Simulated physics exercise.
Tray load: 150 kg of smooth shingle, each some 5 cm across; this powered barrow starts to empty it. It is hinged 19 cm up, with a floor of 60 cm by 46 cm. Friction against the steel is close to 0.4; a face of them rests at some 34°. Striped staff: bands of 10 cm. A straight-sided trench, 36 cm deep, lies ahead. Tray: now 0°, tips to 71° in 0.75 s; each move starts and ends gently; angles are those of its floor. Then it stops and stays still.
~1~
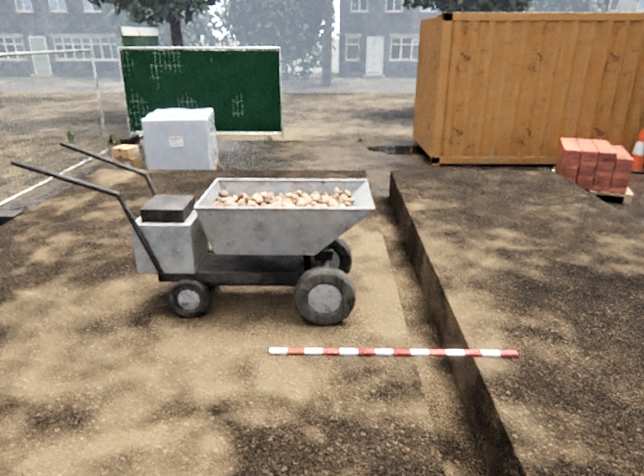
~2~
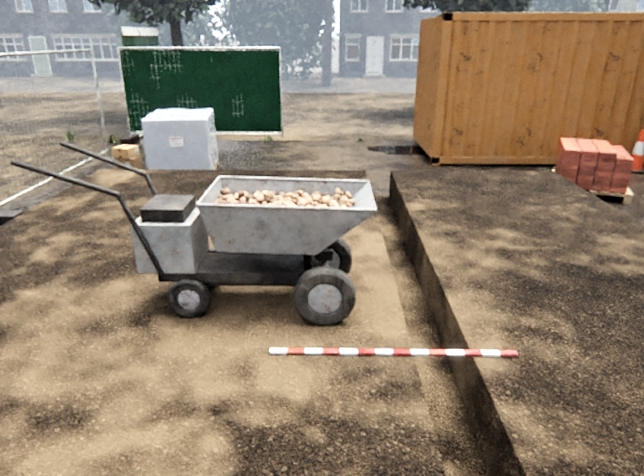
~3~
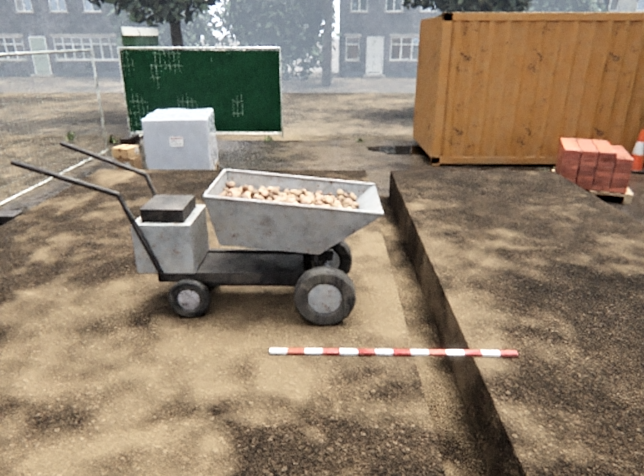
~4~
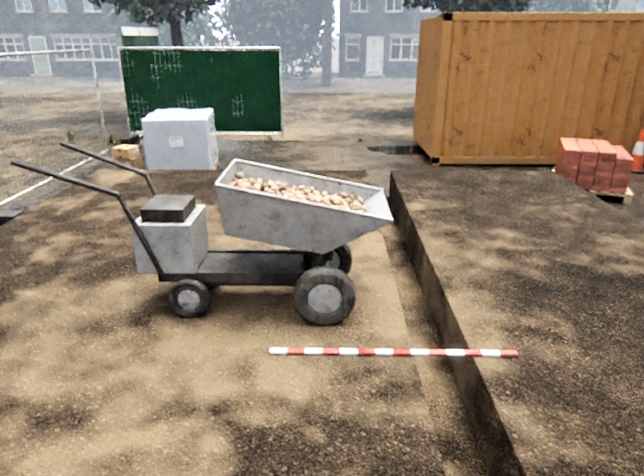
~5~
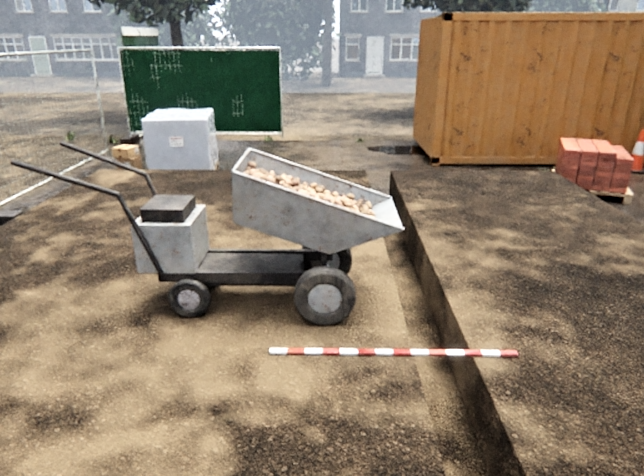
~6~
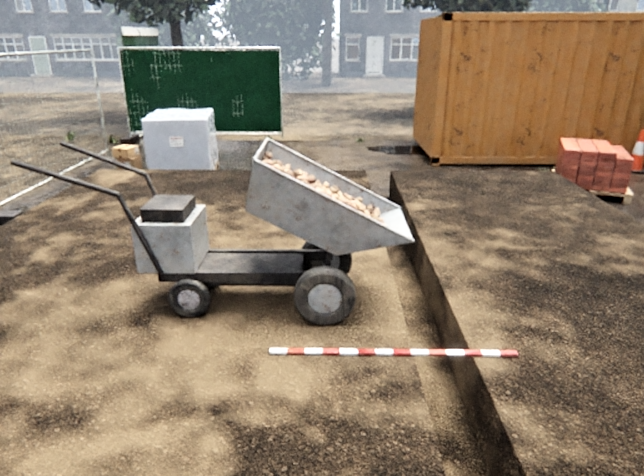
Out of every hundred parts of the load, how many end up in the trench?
Close to 48 in a hundred.
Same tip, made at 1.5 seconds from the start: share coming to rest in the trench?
Estimate: About 55 %.
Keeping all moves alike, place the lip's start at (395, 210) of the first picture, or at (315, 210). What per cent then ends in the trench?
I'd expect close to 20 per cent at the first and 75 per cent at the second.
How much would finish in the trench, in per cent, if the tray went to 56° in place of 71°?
About 50 per cent would end up in the trench.
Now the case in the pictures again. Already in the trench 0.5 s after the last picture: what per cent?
Roughly 20% by that time.
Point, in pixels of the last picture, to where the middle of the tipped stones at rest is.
Their middle lands near (460, 301).
Then, 0.2 s after the last picture the floor is at 60°, 100 % in the tray; the foremost stones are at (423, 271).
Then, 0.5 s after the last picture the floor is at 71°, 61 % in the tray, 21 % in the trench, 17 % past the trench; the foremost stones are at (492, 299).
Then, 0.9 s after the last picture the floor is at 71°, 6 % in the tray, 42 % in the trench, 52 % past the trench; the foremost stones are at (612, 300).
Then, 2.8 s after the last picture the floor is at 71°, 0 % in the tray, 48 % in the trench, 52 % past the trench; the foremost stones are past the picture's edge.
